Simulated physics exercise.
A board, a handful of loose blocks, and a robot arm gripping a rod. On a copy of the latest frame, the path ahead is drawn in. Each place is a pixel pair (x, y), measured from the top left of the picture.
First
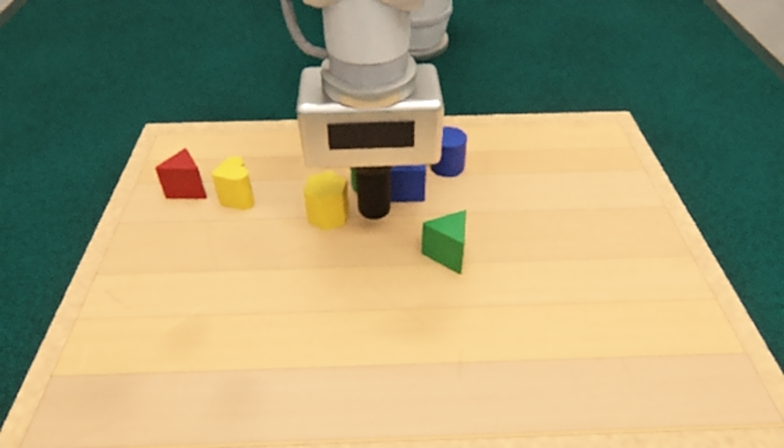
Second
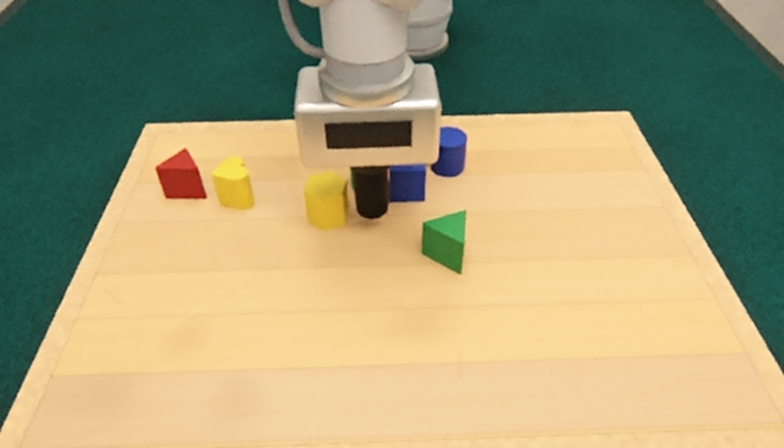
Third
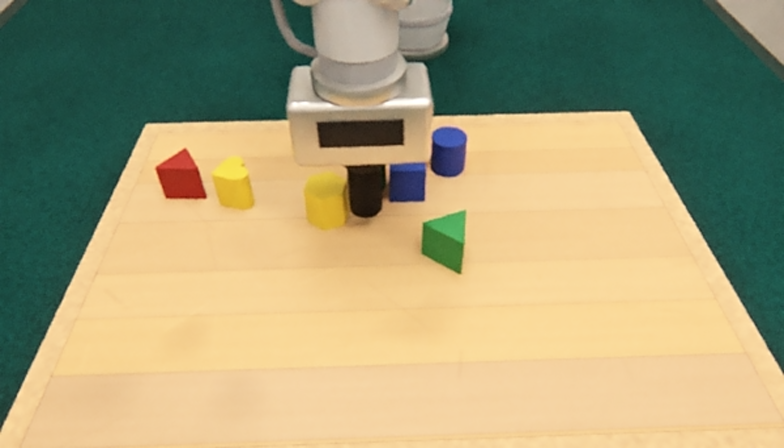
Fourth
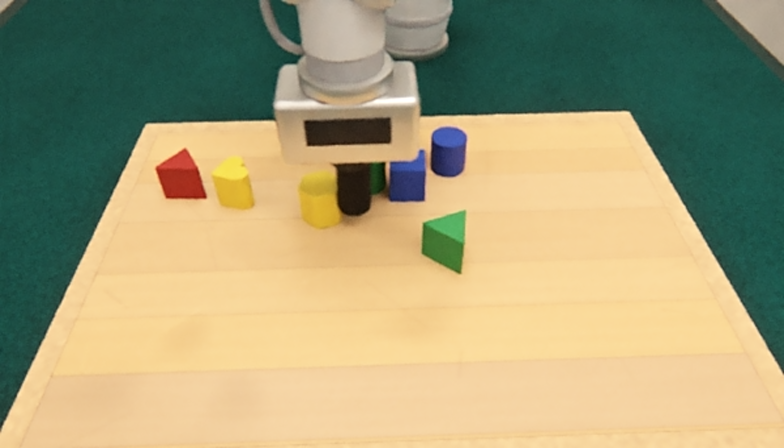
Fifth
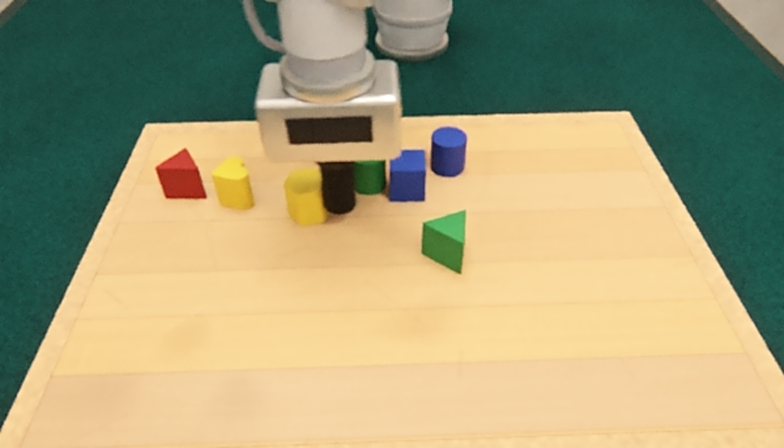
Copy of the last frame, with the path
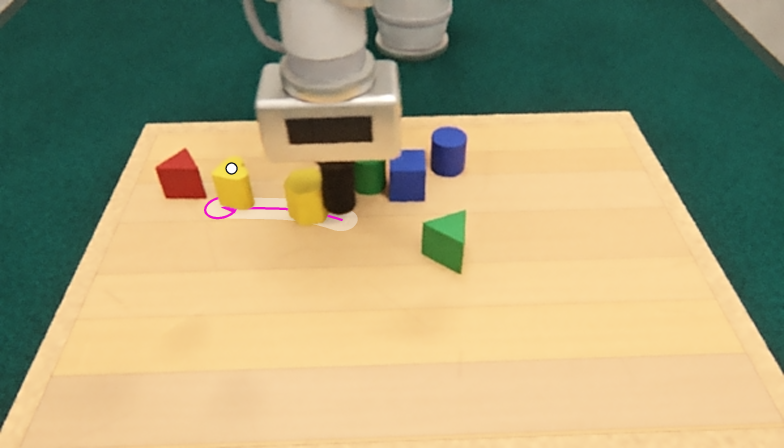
Robot arm sliding a black rod left across a wooden board, nudging a yellow block slightly left while other coloured blocks stay still.
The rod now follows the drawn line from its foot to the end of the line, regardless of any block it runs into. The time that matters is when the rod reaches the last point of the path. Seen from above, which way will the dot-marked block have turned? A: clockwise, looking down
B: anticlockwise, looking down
Correct choice: B.
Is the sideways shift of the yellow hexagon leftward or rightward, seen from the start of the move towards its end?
Measured against the direction from start to end, the yellow hexagon shifts toward the right-hand side.
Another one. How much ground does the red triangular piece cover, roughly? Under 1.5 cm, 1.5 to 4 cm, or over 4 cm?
Ends 1.5 to 4 cm away.
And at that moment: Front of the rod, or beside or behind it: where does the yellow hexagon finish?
Beside or behind, I predict.
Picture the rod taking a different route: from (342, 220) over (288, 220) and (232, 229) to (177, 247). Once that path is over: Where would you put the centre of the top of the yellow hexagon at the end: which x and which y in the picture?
The top centre is at (256, 169).
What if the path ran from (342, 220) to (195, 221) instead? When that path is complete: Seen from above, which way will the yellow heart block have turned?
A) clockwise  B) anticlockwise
Answer: B.
Drawn move, from (342, 220) by way of (303, 211) and (262, 208) to (221, 208); the dot is on the yellow heart block.
The first path, step by step. One third of the way, rod (300, 196); yellow heart block (229, 168); yellow hexagon (266, 171).
Two thirds of the way, rod (259, 194); red triangular piece (165, 159), turned 30° clockwise; yellow heart block (191, 164), turned 30° anticlockwise; yellow hexagon (230, 164), turned 25° clockwise.
At the end, rod (217, 193); red triangular piece (148, 160), turned 20° clockwise; yellow heart block (180, 155), turned 70° anticlockwise; yellow hexagon (218, 155), turned 60° clockwise; green cylinder still.
